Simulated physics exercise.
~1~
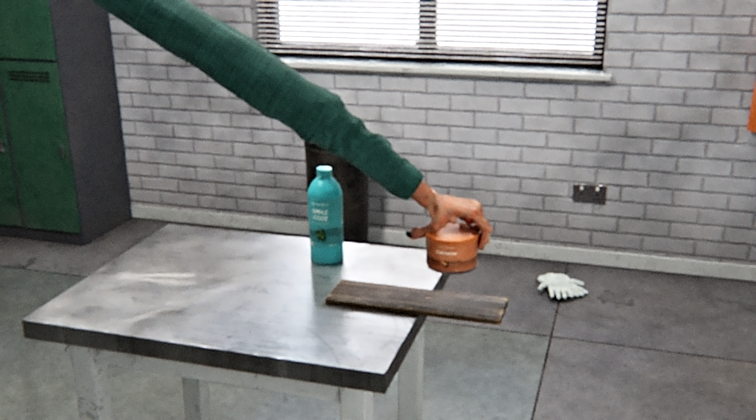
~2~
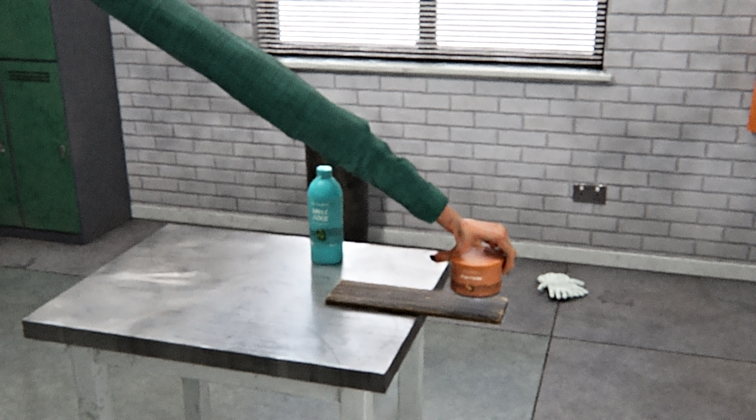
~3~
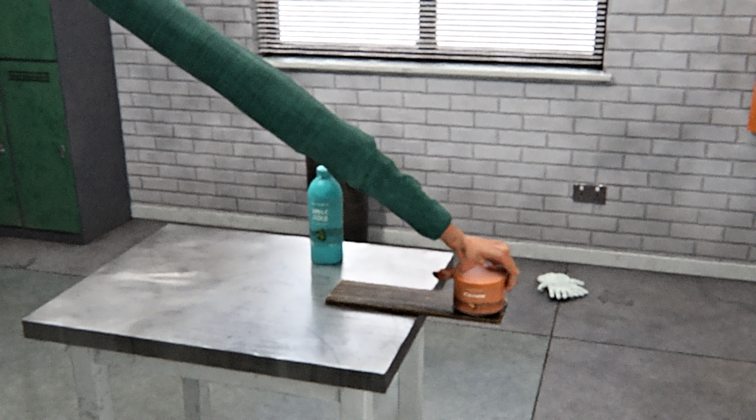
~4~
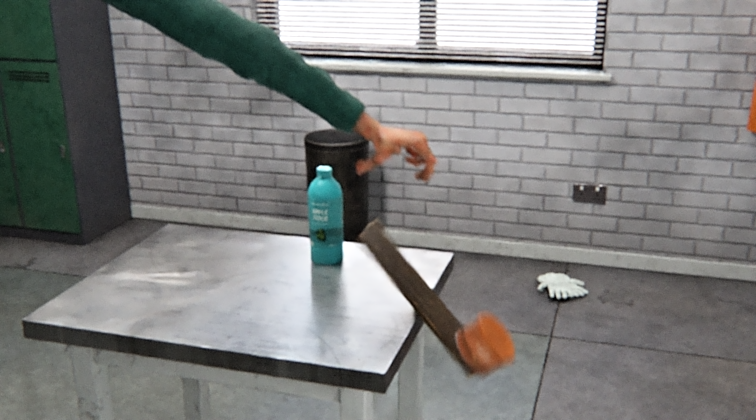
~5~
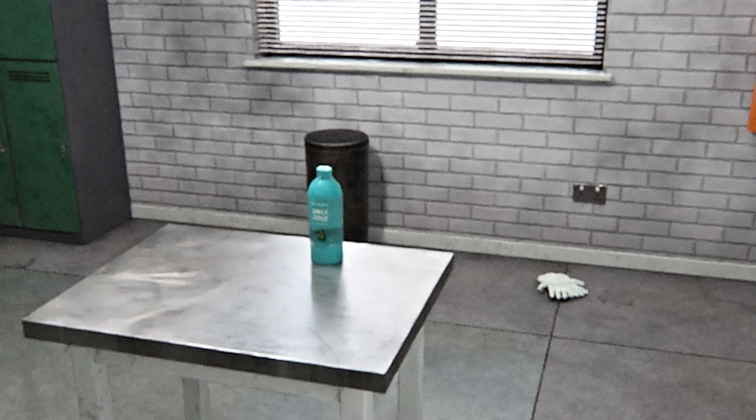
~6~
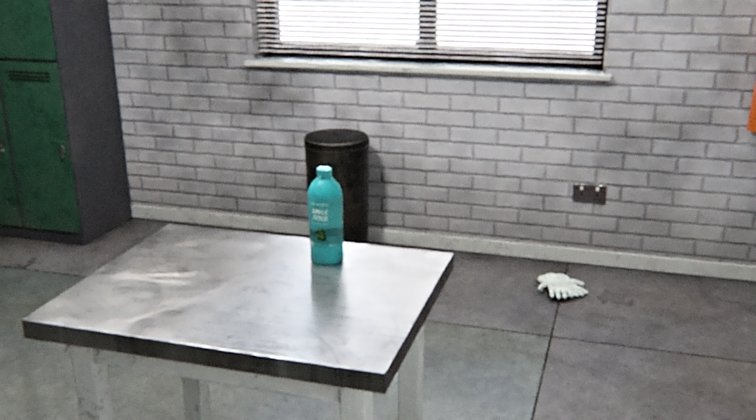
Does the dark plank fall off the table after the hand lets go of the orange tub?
Yes, the plank tips over the edge and drops out of view along with the orange tub, leaving only the turquoise bottle on the table.
Orange tub being lowered by a hand onto the overhanging end of a dark plank, tipping both off the table beside a bottle.
